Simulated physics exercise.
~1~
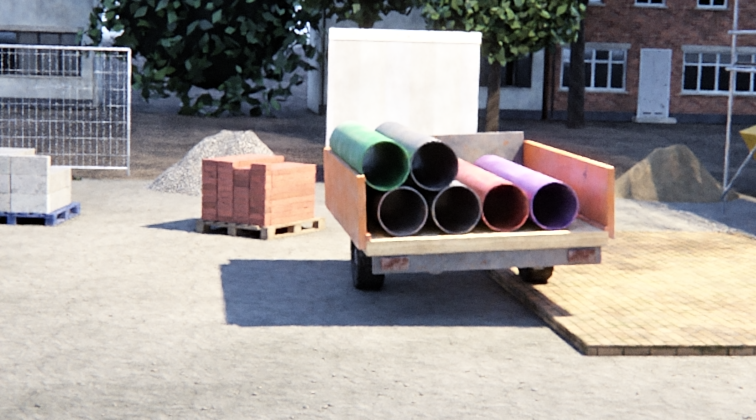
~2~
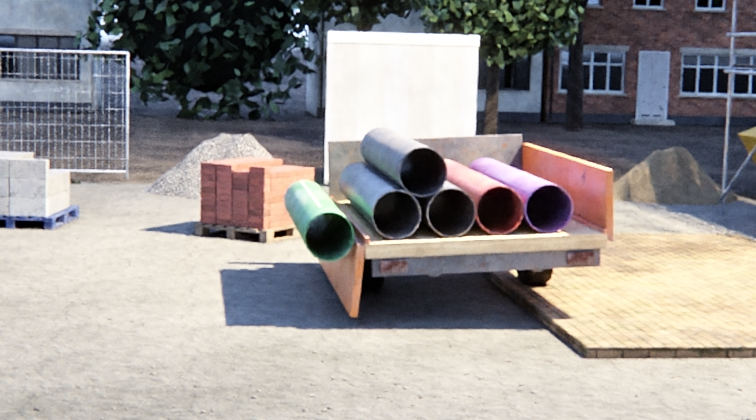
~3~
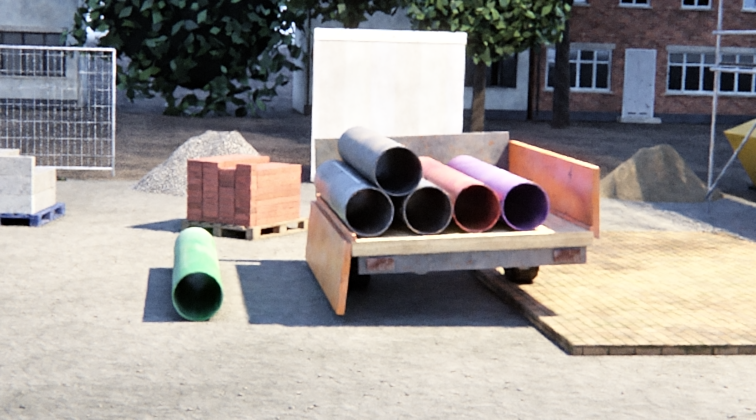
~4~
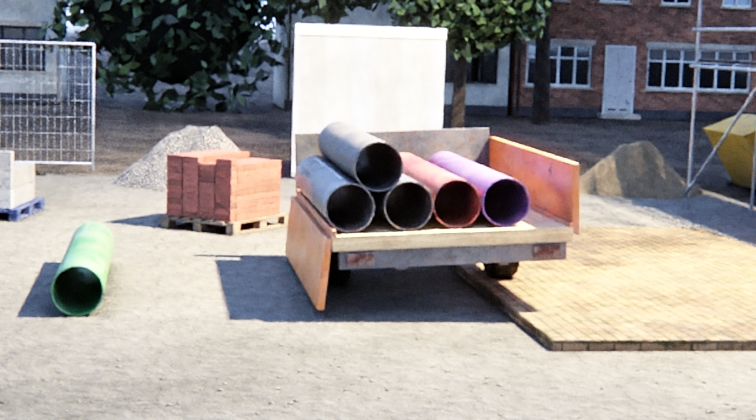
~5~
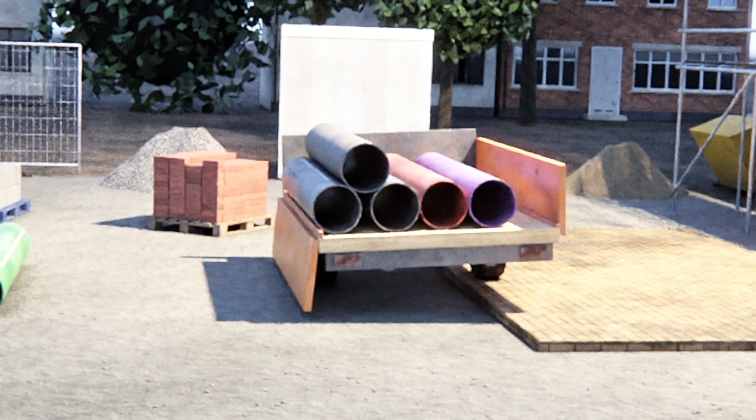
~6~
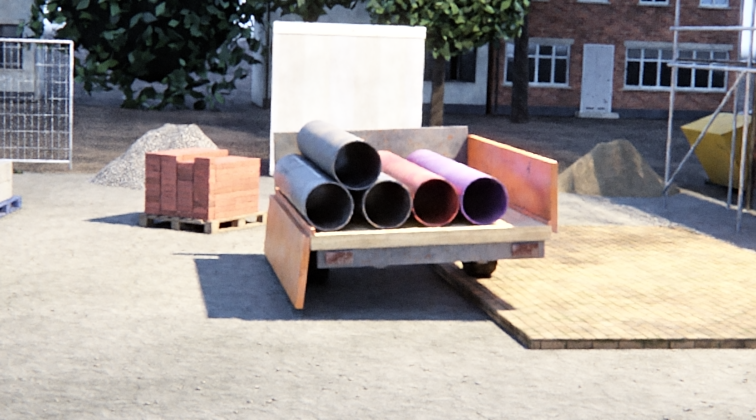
The video shows six plastic pipes stacked on a parked trailer as its left side drops open. The green pipe falls off, lands on the ground and rolls left out of view, while the other five shift slightly left and stay on the deck.
